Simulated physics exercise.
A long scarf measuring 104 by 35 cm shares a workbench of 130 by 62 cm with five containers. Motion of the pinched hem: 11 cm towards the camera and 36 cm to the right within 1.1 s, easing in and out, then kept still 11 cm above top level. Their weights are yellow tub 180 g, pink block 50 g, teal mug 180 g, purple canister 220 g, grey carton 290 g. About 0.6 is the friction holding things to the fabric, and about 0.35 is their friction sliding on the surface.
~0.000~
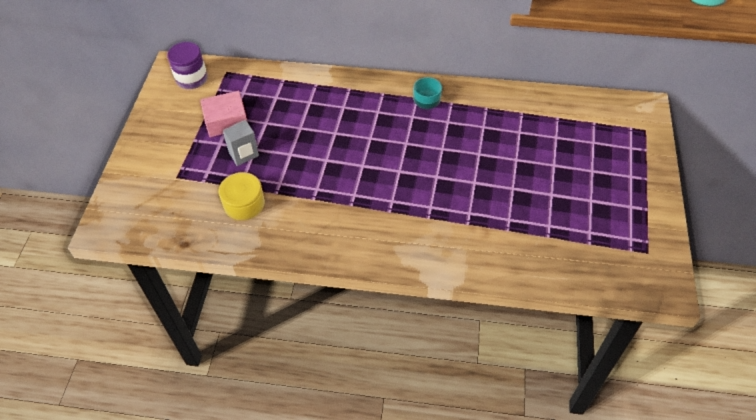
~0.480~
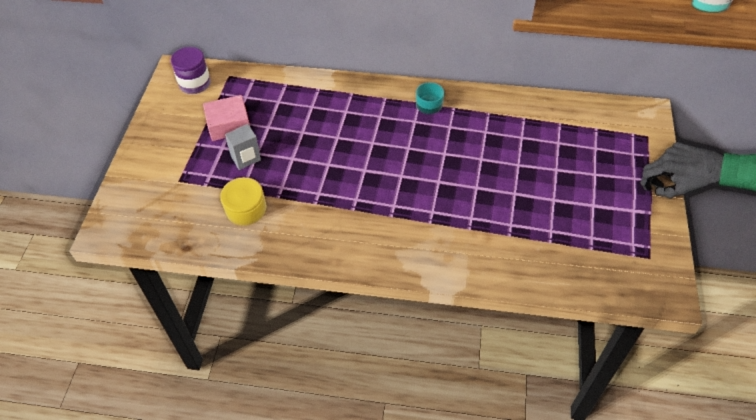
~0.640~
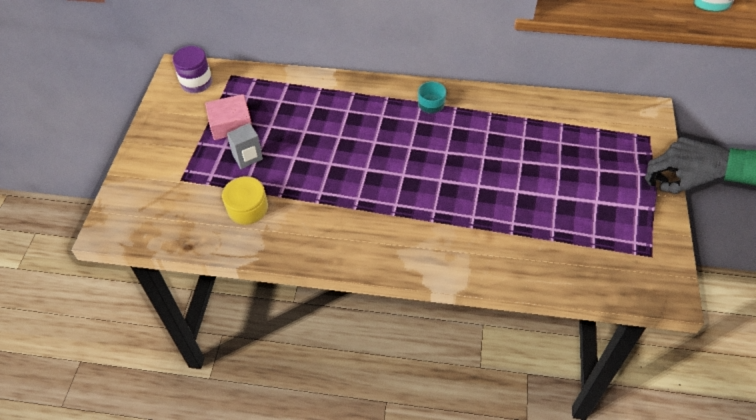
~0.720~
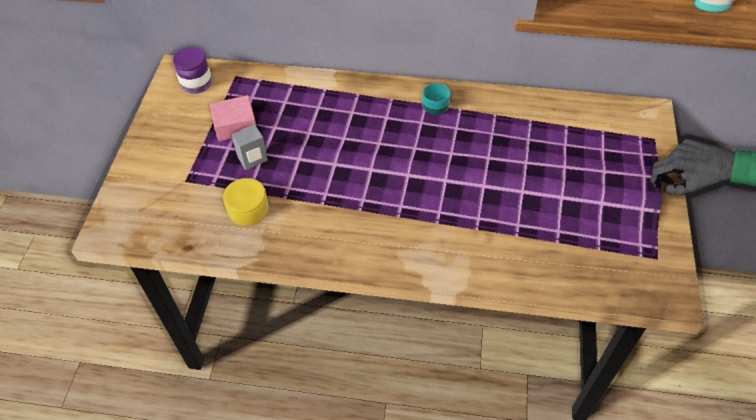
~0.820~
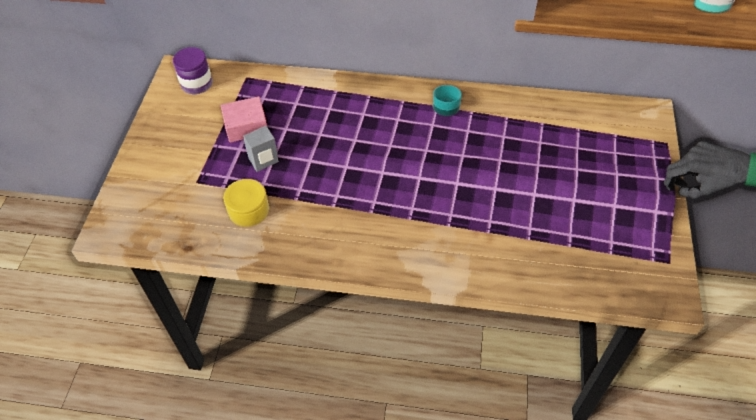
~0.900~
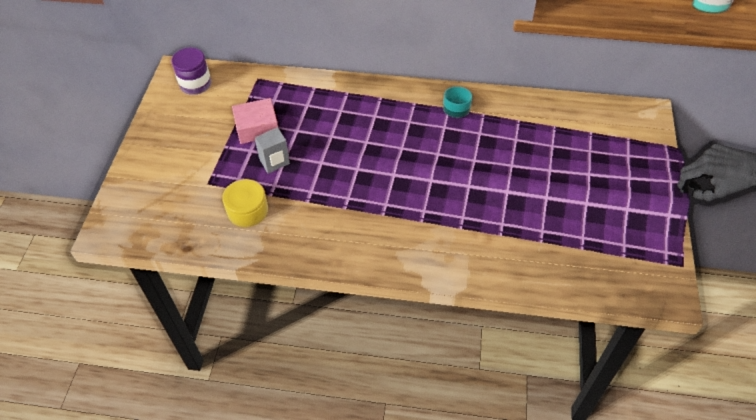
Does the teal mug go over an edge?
Result: Teal mug keeps to the top.
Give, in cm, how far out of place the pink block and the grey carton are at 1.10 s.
Pink block: Close to 15 cm; grey carton: Close to 15 cm.
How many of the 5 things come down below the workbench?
It adds up to 0.
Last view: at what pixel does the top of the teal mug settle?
(597, 127).
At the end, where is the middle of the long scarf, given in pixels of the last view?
(586, 196), roughly.
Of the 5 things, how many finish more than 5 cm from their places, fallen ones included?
3.
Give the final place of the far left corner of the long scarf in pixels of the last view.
About (384, 97).
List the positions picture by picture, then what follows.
Teal mug (428, 87); long scarf corners (176, 178) (227, 72) (646, 130) (648, 254), in the first picture.
Long scarf corners (179, 182) (229, 77); grip (651, 189), in the second picture.
Long scarf corners (180, 181) (231, 76); grip (656, 185), in the third picture.
Pink block (232, 111); grey carton (247, 135); teal mug (437, 93); long scarf corners (185, 182) (236, 77); grip (661, 187), in the fourth picture.
Pink block (243, 112); grey carton (259, 136); teal mug (447, 94); long scarf corners (196, 183) (247, 78); grip (675, 190), in the fifth picture.
Teal mug (458, 96); long scarf corners (207, 185) (258, 79) (680, 150) (684, 267); grip (688, 192), in the sixth picture.
After 1.1 s, 90 % of the long scarf is still over the top; teal mug 16 cm off its start, pink block 16 cm off its start, grey carton 16 cm off its start.
After 1.3 s, 80 % of the long scarf is still over the top; teal mug 28 cm off its start, pink block 28 cm off its start, grey carton 27 cm off its start.
After 1.5 s, 75 % of the long scarf is still over the top; teal mug 36 cm off its start at (583, 124), pink block 35 cm off its start at (373, 132), grey carton 35 cm off its start at (394, 159).
After 1.7 s, 70 % of the long scarf is still over the top; teal mug 39 cm off its start, pink block 38 cm off its start, grey carton 38 cm off its start.
After 3.3 s, 70 % of the long scarf is still over the top; teal mug 39 cm off its start at (597, 127), pink block 38 cm off its start at (386, 134), grey carton 38 cm off its start at (407, 162).
